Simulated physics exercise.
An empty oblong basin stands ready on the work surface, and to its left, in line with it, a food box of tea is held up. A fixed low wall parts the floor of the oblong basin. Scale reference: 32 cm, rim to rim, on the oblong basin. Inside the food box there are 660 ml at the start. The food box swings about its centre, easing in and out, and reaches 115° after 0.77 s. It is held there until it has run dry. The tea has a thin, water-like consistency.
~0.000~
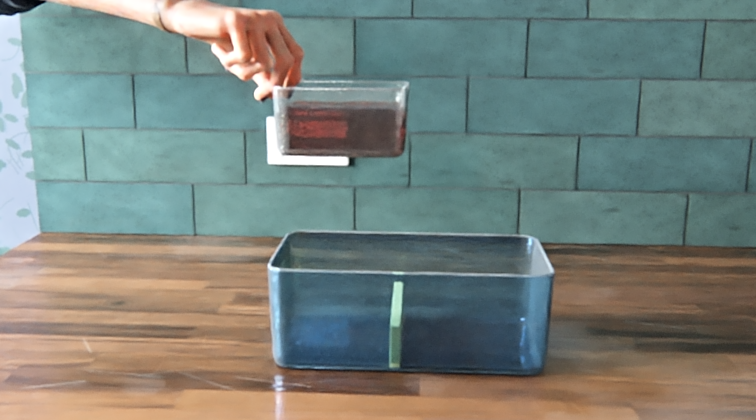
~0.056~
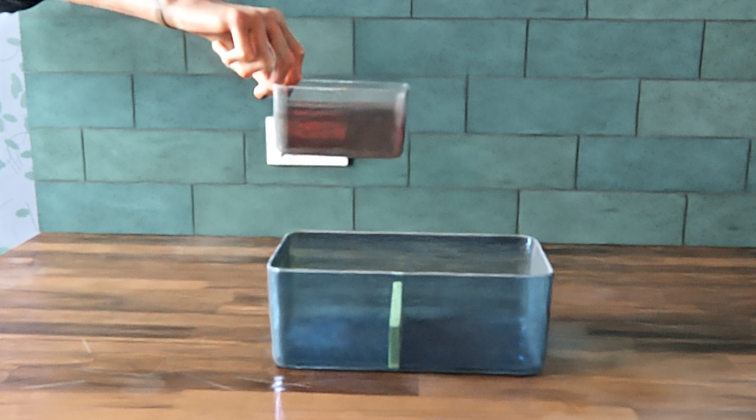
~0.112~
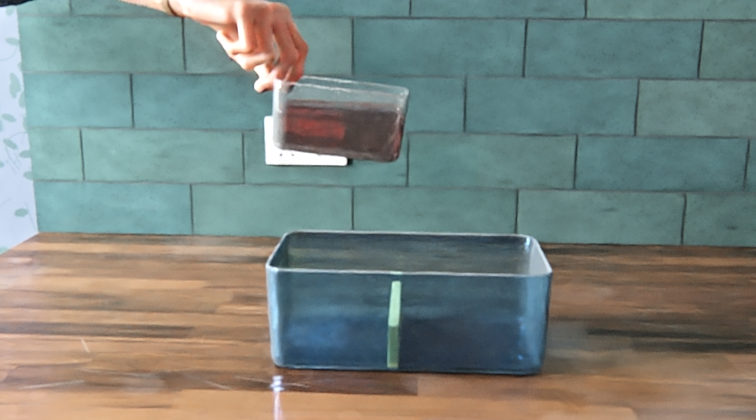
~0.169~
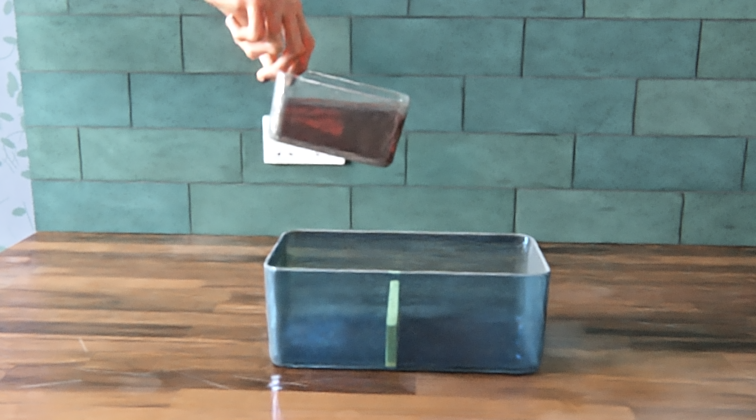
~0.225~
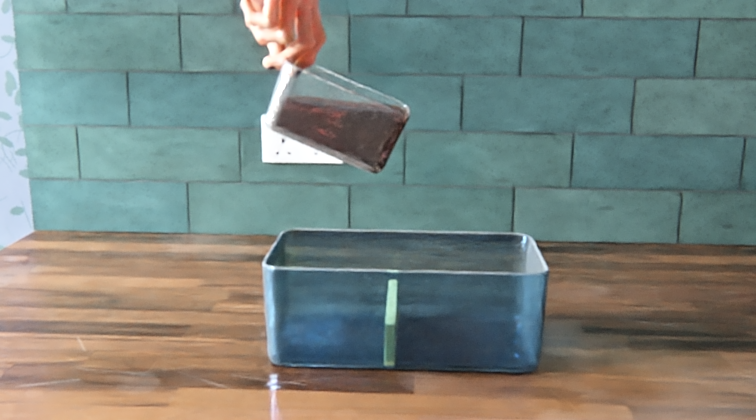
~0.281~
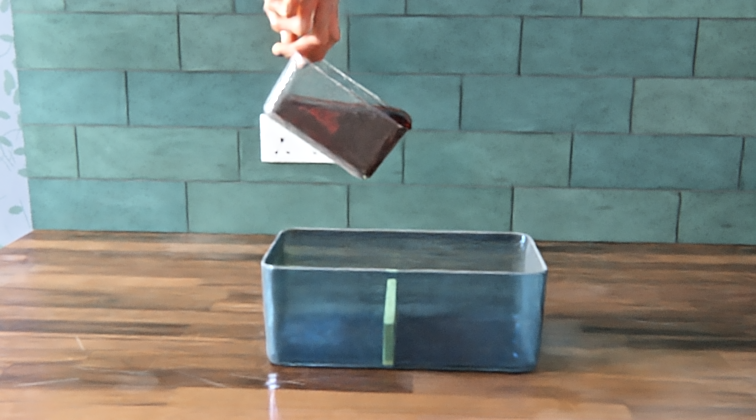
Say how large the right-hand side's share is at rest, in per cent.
Its share is roughly 85 per cent.
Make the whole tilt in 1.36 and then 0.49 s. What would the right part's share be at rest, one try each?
The first try gives 95 percent and the second 85 percent.
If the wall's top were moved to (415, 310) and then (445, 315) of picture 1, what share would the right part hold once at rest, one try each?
Around 75 and 55 percent, in that order.
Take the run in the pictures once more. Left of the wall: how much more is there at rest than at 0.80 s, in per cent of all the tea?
Roughly 6 per cent.
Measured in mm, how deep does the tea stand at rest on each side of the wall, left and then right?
I'd say close to 4 mm on the left, close to 22 mm on the right.
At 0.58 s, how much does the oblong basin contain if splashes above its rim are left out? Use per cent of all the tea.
Estimate - around 40 in a hundred parts.
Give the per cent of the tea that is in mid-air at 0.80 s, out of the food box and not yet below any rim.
7 per cent, roughly.
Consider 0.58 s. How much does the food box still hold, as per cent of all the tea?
About 18 per cent.
After 0.58 s the tilt is 98° and 17 per cent is still to pour, 0 is left of the wall and 39 right of it.
After 0.80 s the tilt is 115° and 2 per cent is still to pour, 8 is left of the wall and 84 right of it.
After 1.02 s the tilt is 115° and 0 per cent is still to pour, 13 is left of the wall and 85 right of it.
After 1.27 s the tilt is 115° and 0 per cent is still to pour, 13 is left of the wall and 85 right of it.
In the end 13 per cent lies left of the wall, 85 right of it and 2 outside.
